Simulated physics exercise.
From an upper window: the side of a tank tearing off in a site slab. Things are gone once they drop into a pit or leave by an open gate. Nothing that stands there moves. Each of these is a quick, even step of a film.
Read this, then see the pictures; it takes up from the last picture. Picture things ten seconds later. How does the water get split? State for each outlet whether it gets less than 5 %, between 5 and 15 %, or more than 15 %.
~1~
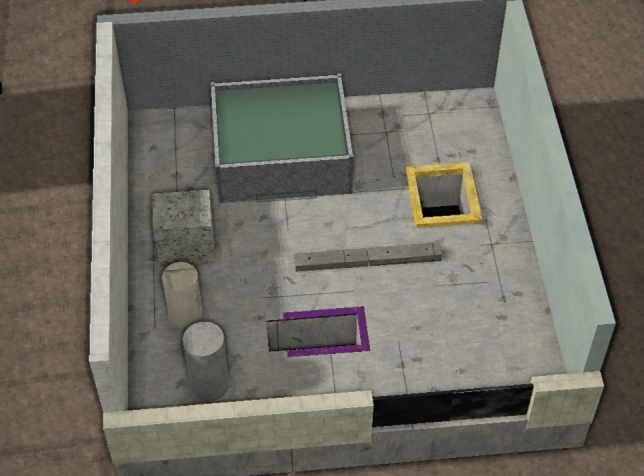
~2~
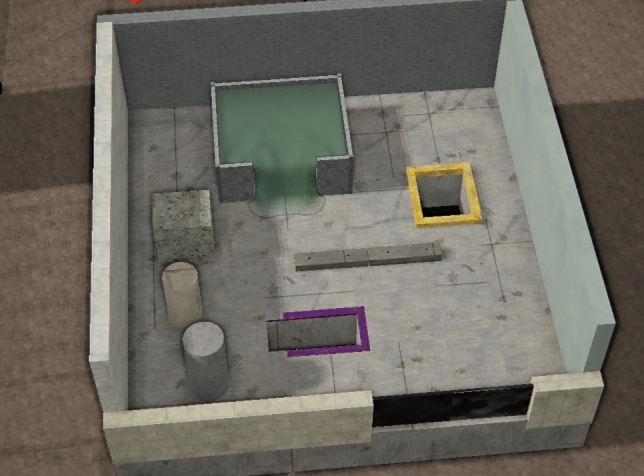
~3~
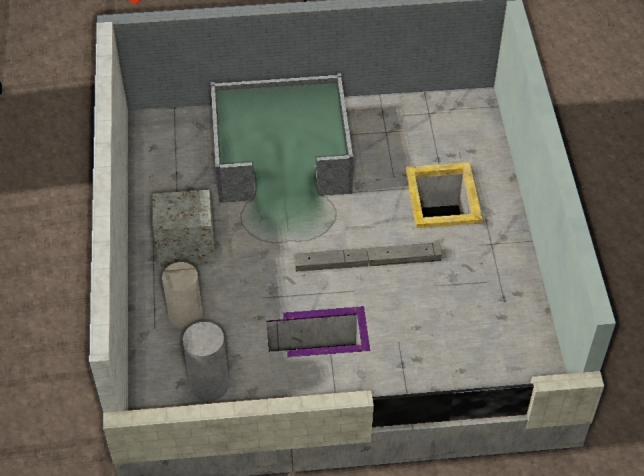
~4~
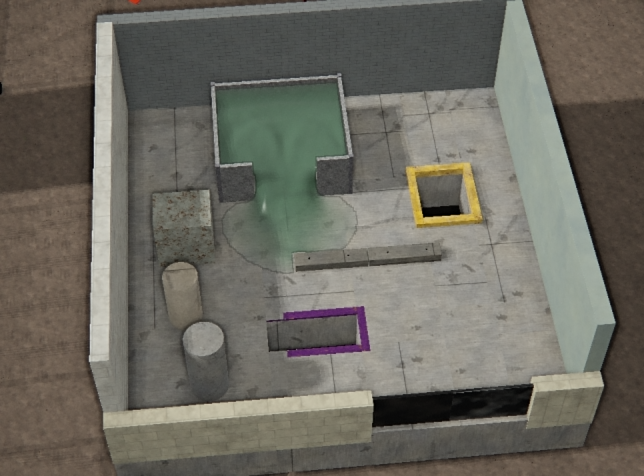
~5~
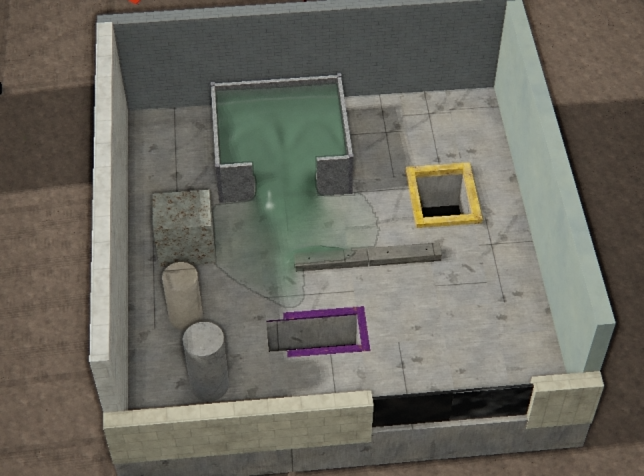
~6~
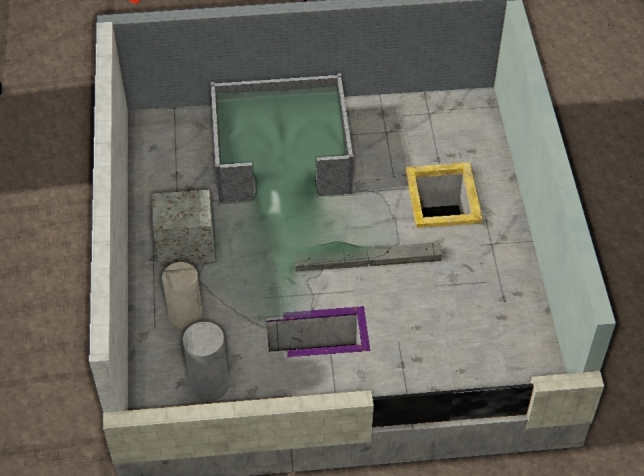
Outcome. The gate gets less than 5 %. The yellow pit gets less than 5 %. The purple pit gets more than 15 %.
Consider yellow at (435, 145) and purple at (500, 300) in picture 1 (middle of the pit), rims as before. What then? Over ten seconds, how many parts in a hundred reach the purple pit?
The purple pit receives 30 per cent.
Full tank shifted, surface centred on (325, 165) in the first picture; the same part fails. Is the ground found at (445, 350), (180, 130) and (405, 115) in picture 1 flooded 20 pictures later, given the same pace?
Going through the three spots, I'd say swamped, high and dry, high and dry.
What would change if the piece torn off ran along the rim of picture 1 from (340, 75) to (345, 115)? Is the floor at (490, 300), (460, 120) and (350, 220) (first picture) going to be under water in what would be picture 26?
So the first one is drenched, the next drenched, and the last left untouched.
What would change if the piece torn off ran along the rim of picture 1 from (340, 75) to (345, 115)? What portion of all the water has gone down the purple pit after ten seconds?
Purple takes 8 in a hundred.
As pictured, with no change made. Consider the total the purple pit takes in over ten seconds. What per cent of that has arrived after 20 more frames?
Close to 65 %.
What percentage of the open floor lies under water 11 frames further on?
55 %.
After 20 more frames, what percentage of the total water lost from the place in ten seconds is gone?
Approximately 60 in a hundred, I think.
A moment on, water covers 30 % of the floor; the gate 0 %, the yellow pit 0 %, the purple pit 4 %.
Next, water covers 55 % of the floor; the gate 0 %, the yellow pit 0 %, the purple pit 9 %.
Then, water covers 65 % of the floor; the gate 0 %, the yellow pit 1 %, the purple pit 13 %.
Later, water covers 85 % of the floor; the gate 0 %, the yellow pit 1 %, the purple pit 17 %.
In the end, water covers 95 % of the floor; the gate 0 %, the yellow pit 1 %, the purple pit 21 %.
